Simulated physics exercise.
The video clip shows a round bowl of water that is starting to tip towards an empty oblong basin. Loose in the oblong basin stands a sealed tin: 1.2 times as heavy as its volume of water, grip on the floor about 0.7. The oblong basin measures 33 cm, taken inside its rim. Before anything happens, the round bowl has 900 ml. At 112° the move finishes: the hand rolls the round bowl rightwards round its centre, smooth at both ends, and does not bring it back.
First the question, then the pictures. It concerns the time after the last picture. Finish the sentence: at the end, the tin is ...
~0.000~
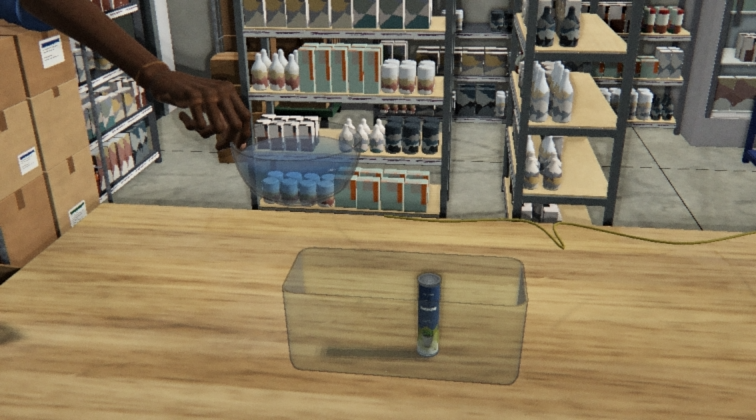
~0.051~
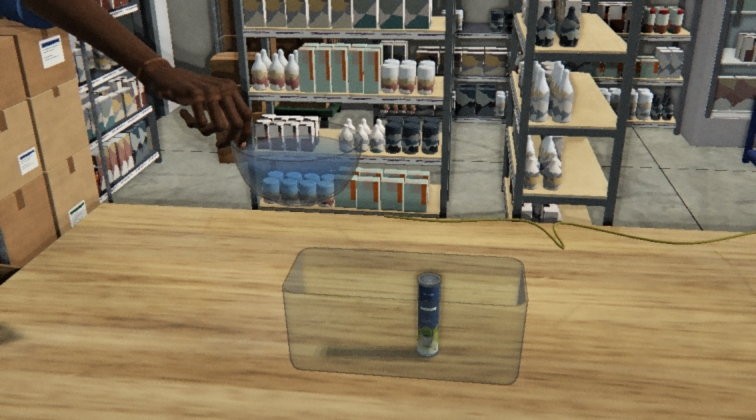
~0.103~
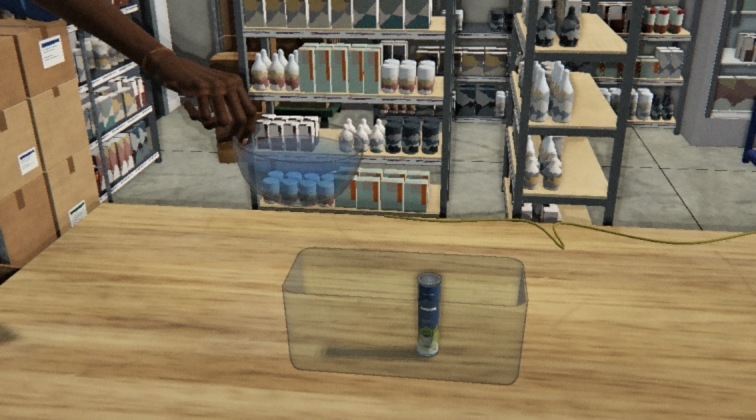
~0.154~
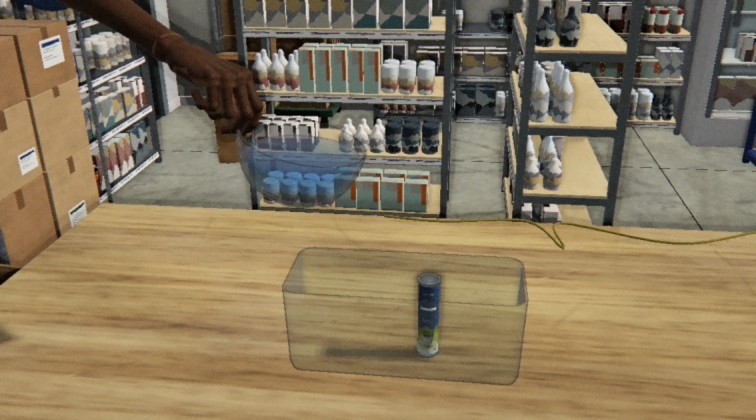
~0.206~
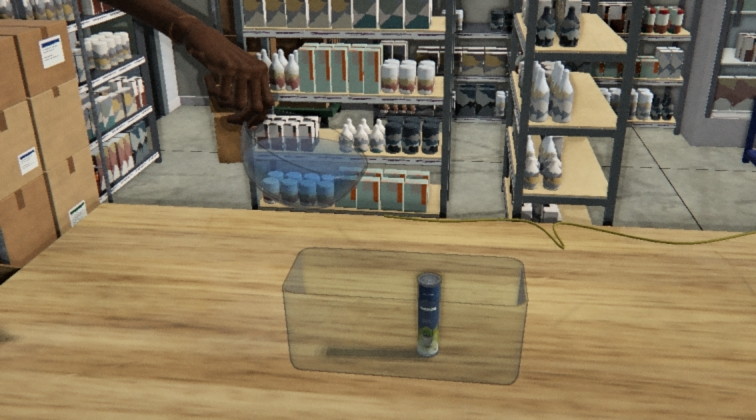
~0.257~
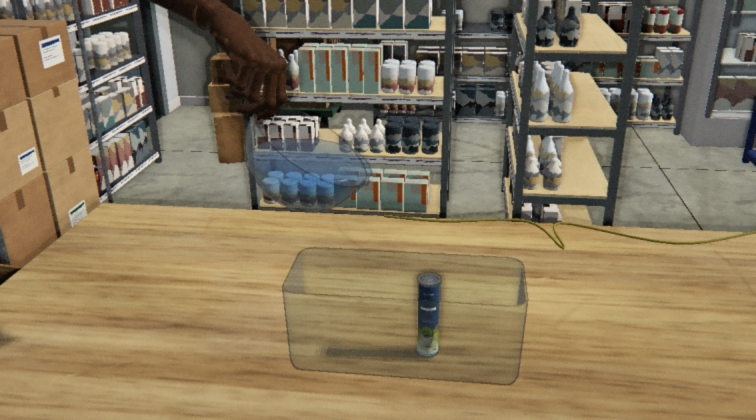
Lying on its side.
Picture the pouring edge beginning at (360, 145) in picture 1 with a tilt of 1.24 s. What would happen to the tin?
Then the tin remains standing.
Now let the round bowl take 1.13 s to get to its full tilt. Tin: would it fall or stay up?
In that case the tin overturns.
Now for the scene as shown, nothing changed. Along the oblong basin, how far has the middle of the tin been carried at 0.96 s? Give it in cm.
Around 0 centimetres.
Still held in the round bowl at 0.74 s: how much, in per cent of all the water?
About 0 % is still there.
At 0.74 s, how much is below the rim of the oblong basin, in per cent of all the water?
I'd say roughly 94 in a hundred of it.
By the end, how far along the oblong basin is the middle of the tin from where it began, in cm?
The tin's middle ends up about 7.0 cm along the basin.
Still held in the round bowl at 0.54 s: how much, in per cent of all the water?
Close to 12 percent of the liquid remains at that time.
After 0.54 s the tilt is 99° and 11 per cent is still to pour; the tin stands where it began.
After 0.74 s the tilt is 112° and 0 per cent is still to pour; the tin leans 8°.
After 0.96 s the tilt is 112° and 0 per cent is still to pour; the tin leans 9°.
After 1.19 s the tilt is 112° and 0 per cent is still to pour; the tin leans 50°.
In the end the tin lies on its side.
